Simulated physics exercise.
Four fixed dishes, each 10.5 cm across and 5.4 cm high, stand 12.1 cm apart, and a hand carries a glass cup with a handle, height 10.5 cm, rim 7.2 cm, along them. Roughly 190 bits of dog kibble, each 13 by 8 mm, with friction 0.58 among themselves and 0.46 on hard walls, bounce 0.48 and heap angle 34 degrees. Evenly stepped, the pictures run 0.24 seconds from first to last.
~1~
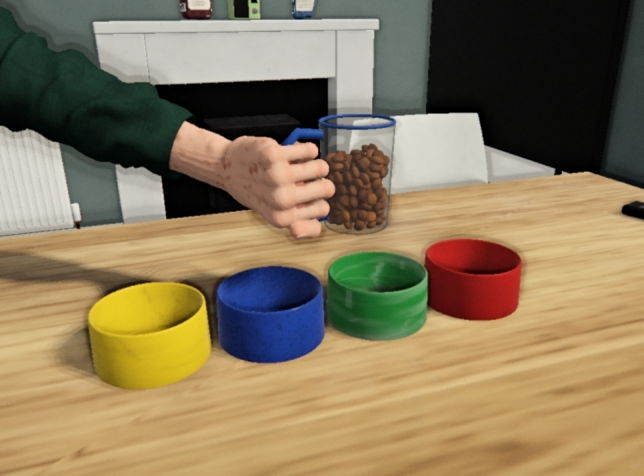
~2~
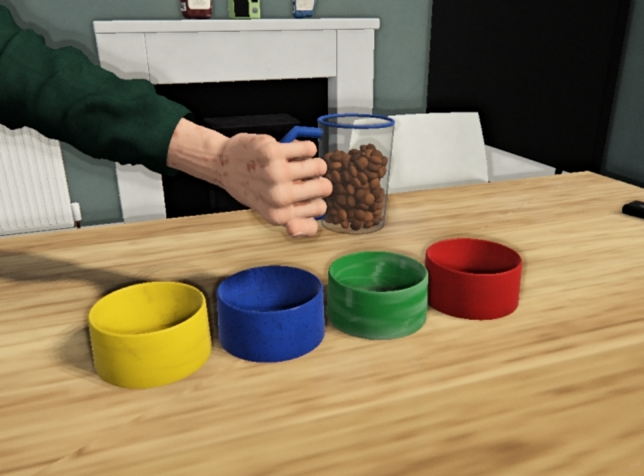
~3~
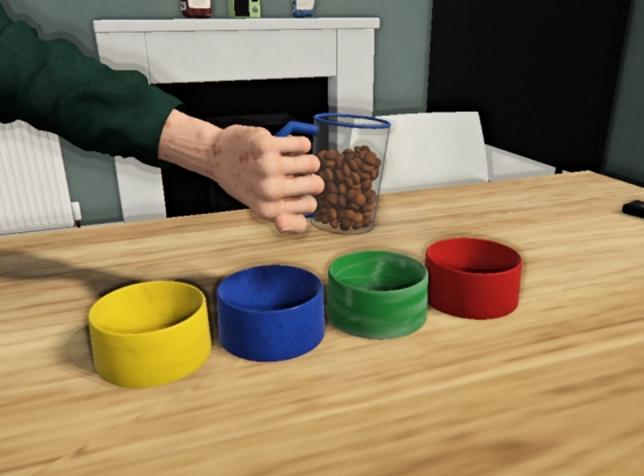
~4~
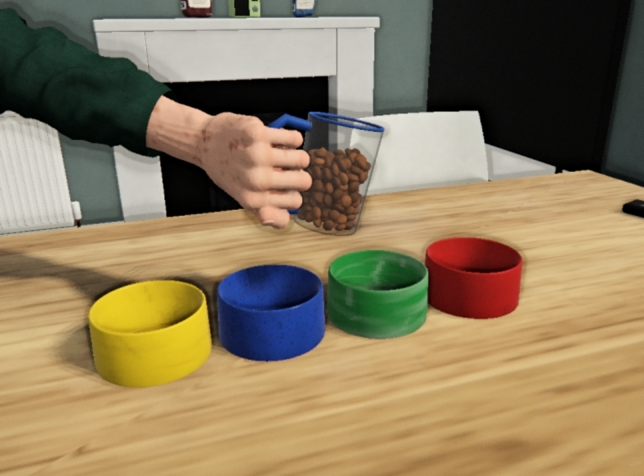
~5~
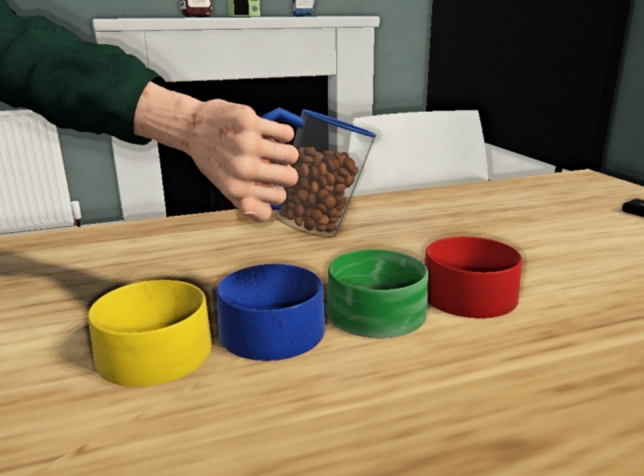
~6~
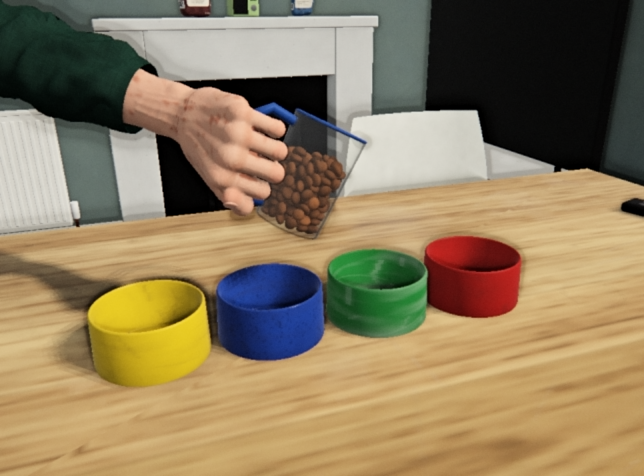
A hand in a dark green sleeve reaches in from the left over a light wooden table, seen from slightly above, with a white fireplace and pale chairs behind. It grips the blue handle of a clear, blue-rimmed cup partly filled with brown kibble, behind yellow, blue, green and red dishes lined up left to right. The hand moves the cup slightly left while tilting it gradually to the right, and the camera stays still.
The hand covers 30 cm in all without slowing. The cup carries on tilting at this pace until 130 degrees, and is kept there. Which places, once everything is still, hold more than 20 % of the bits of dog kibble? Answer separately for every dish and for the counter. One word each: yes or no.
Red dish: No; blue dish: No; green dish: No; yellow dish: Yes; counter: No.
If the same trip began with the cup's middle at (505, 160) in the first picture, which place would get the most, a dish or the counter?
The biggest share goes to blue.
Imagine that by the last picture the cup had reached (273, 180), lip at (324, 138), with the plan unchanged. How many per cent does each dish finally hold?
The red dish keeps 0, the blue dish 0, the green dish 0 and the yellow dish 100.
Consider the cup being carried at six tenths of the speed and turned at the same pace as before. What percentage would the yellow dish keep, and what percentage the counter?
Yellow: 0; counter: 0.
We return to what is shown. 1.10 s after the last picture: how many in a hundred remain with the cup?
Estimate: Around 0 % of the load.
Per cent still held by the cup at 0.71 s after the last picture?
Roughly 65 per cent, give or take.
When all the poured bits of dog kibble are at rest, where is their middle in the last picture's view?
Est. centre at rest: (147, 334) px.
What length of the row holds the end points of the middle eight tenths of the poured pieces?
I'd put it at close to 7 cm.
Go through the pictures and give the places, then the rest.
Cup at (357, 174), tilt 0 degrees, lip at (391, 119), moved 0.0 cm; middle of the pieces at (353, 189); red dish at (473, 256); green dish at (377, 271); blue dish at (270, 288); yellow dish at (148, 307), in the first frame.
Cup at (354, 174), tilt 1 degrees, lip at (390, 119), moved 0.3 cm; middle of the pieces at (351, 189), in the second frame.
Cup at (347, 174), tilt 6 degrees, lip at (386, 122), moved 1.1 cm; middle of the pieces at (343, 189), in the third frame.
Cup at (335, 174), tilt 13 degrees, lip at (380, 127), moved 2.3 cm; middle of the pieces at (329, 189), in the fourth frame.
Cup at (322, 175), tilt 20 degrees, lip at (372, 134), moved 3.7 cm; middle of the pieces at (314, 189), in the fifth frame.
Cup at (309, 176), tilt 27 degrees, lip at (362, 141), moved 5.0 cm; middle of the pieces at (299, 190); red dish at (472, 253); green dish at (377, 269); blue dish at (269, 286); yellow dish at (147, 305), in the sixth frame.
Then, 0.42 s after the last picture, tilt 92 degrees; cup holds 100 %.
Then, 0.71 s after the last picture, tilt 130 degrees; cup holds 65 %, yellow 25 %.
Then, 1.10 s after the last picture, tilt 130 degrees; cup holds 0 %, yellow 95 %.
In the end, red 0 %, blue 0 %, green 0 %, yellow 95 %, counter 0 %.
